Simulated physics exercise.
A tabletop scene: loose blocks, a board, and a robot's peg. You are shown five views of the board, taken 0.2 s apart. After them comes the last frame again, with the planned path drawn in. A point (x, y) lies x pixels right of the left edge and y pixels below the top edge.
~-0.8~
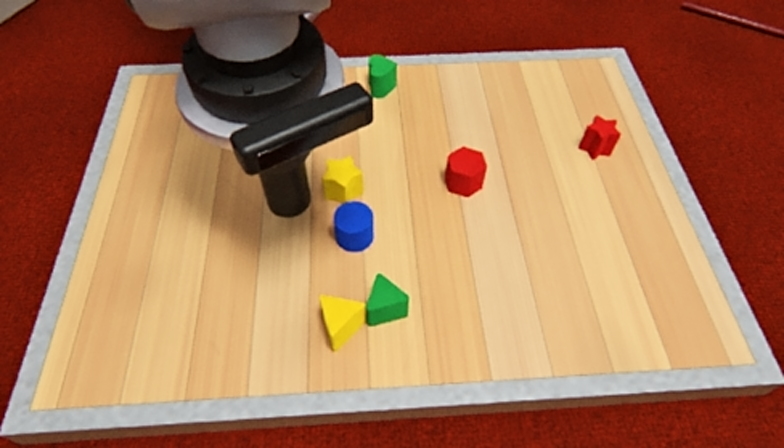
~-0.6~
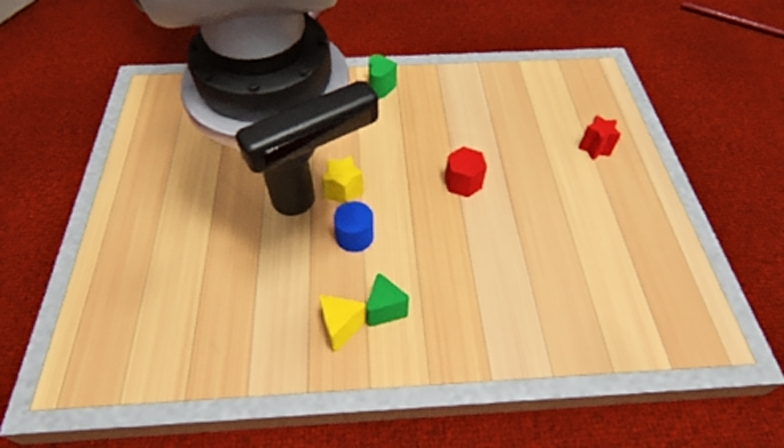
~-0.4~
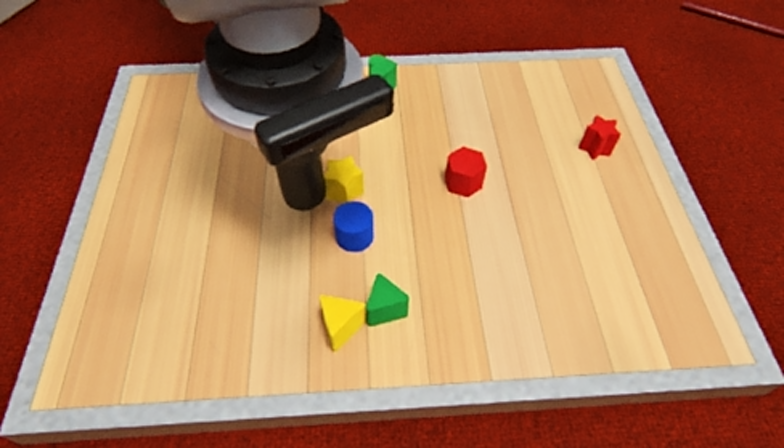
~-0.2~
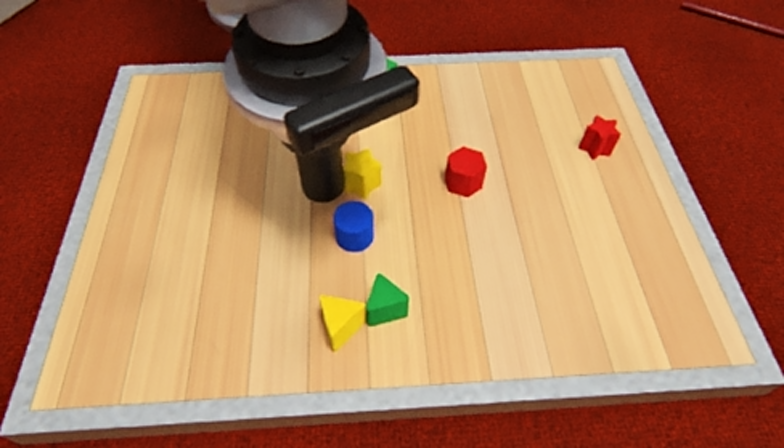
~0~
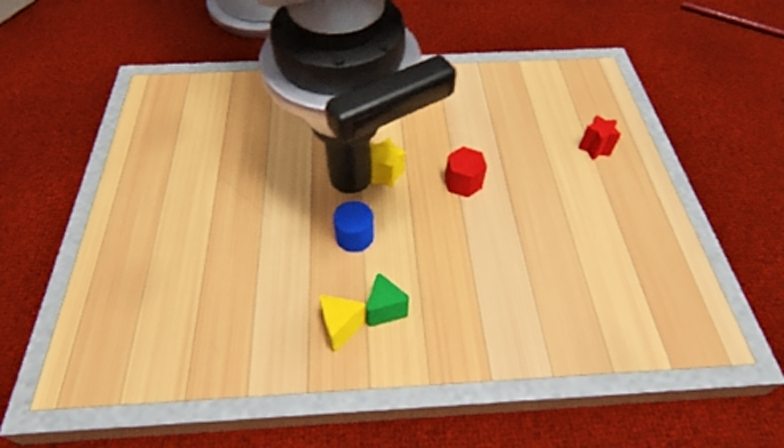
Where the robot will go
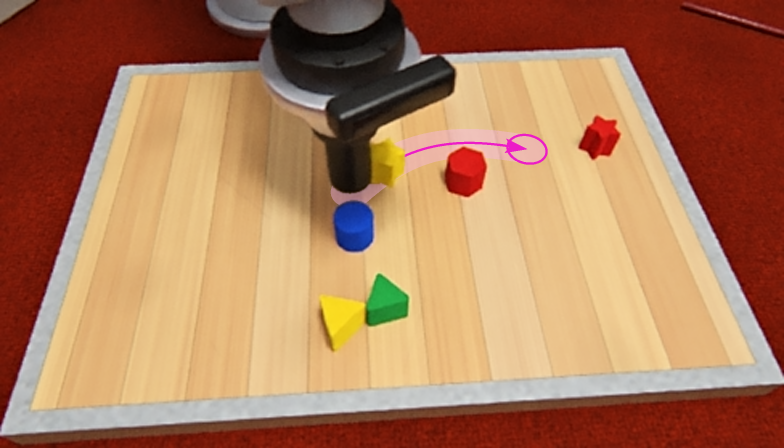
On a wooden board, a robot arm's black peg moves right and pushes the yellow star block rightward past a blue block.
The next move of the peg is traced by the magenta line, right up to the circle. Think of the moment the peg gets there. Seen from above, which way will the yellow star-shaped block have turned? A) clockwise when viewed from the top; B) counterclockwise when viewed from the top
I choose B.
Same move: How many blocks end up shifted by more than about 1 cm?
Of all the blocks, just one travels more than a centimetre.
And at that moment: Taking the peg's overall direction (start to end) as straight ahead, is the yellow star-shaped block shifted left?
In short: Yes.
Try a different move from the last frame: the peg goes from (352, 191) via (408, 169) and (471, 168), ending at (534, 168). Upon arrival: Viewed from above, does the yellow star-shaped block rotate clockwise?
No, that is not what happens.
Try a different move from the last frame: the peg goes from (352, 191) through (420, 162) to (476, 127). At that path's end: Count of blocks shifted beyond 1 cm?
The number will come to 1.
The drawn path runs from (352, 191) by way of (402, 157) and (462, 143) to (527, 149).
The first path, step by step. One third of the way, peg (403, 143); yellow star-shaped block (439, 122), turned 15° clockwise.
Two thirds of the way, peg (466, 129); yellow star-shaped block (492, 102), turned 20° anticlockwise.
At the end, peg (531, 135); yellow star-shaped block (506, 99), turned 85° anticlockwise; red six-sided block not moved.
